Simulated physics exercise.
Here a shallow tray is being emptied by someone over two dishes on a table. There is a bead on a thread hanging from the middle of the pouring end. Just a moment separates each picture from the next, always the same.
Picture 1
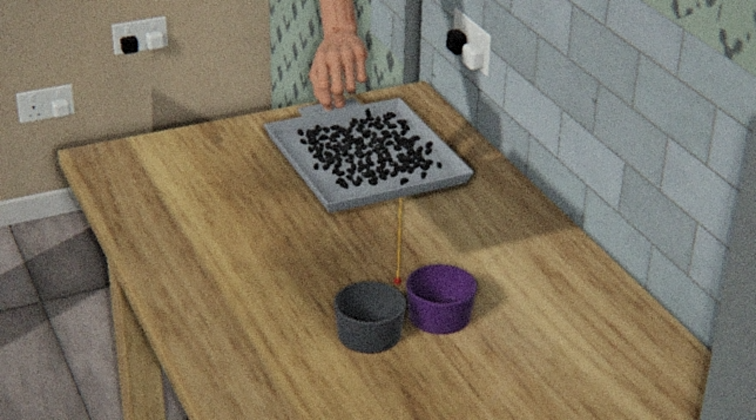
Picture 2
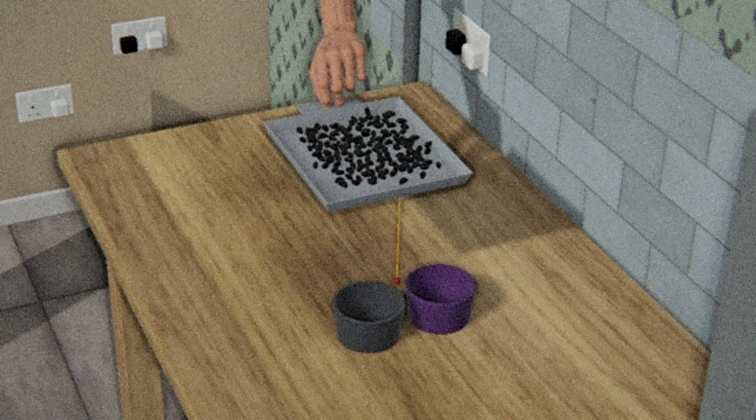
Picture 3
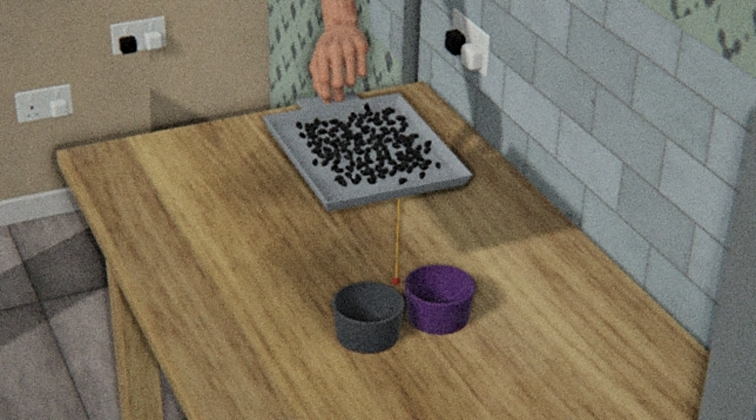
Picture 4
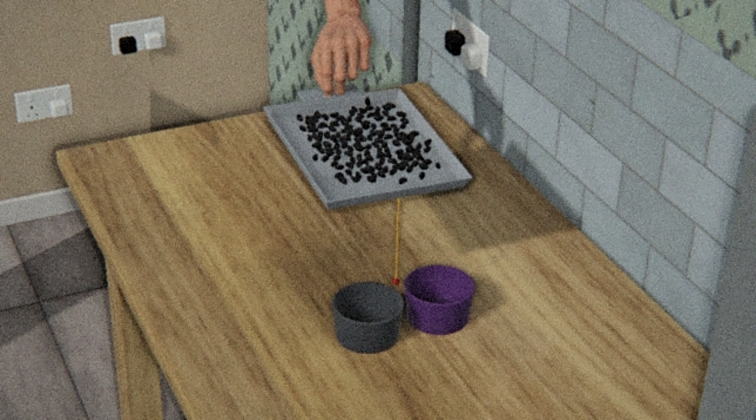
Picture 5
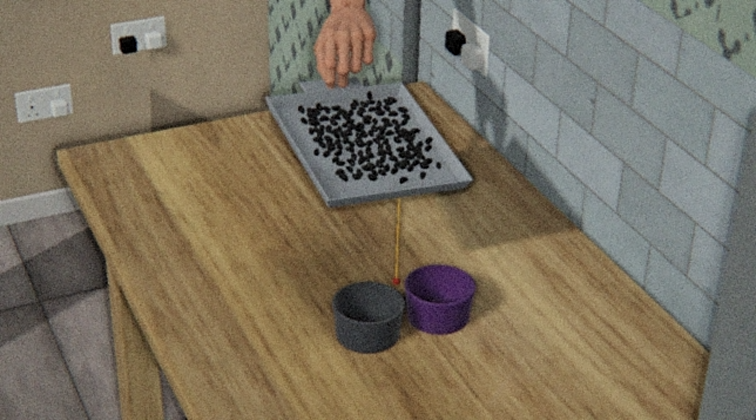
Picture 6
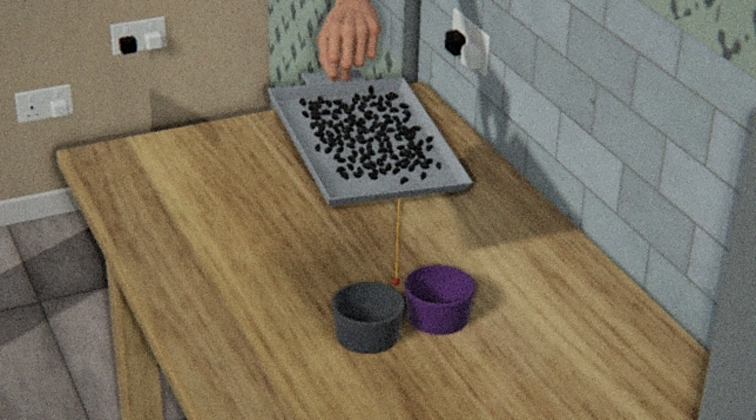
On a wooden table beside a grey tiled wall, a shallow grey tray of black beans sits raised behind a dark grey dish and a purple one, a hand at its far edge. The tray's far end gradually lifts and its pouring end dips slightly to the right, while the beans barely shift.
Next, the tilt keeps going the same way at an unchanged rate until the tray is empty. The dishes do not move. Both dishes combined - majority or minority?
Majority.
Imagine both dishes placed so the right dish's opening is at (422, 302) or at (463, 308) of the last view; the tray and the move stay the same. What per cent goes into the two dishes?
Respectively 20 percent and 20 percent.
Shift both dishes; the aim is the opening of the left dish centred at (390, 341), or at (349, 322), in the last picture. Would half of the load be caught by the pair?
A minority, then a minority.
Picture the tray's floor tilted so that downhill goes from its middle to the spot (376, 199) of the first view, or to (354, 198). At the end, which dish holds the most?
For the first place it's the left-side dish, for the second the left-side dish.
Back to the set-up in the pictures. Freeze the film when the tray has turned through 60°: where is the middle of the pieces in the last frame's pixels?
The middle of the pieces shows up near (431, 169).
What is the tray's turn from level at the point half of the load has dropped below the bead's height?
Near 95 degrees.
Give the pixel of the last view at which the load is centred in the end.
Last view, centre at rest - approx. (452, 312).
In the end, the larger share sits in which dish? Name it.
Winning side: Right of the pair.
Soon, tray tipped steeply; nearly all on the tray; a stray few in the right dish; a small part in the air.
A while on, tray tipped right over; a small part on the tray; about half in the right dish; about a quarter outside both; about a quarter in the air.
Towards the end, tray tipped past a quarter turn; about two thirds in the right dish; about a third outside both.
Finally, tray tipped past a quarter turn; none in the left dish; about two thirds in the right dish; about a third outside both.
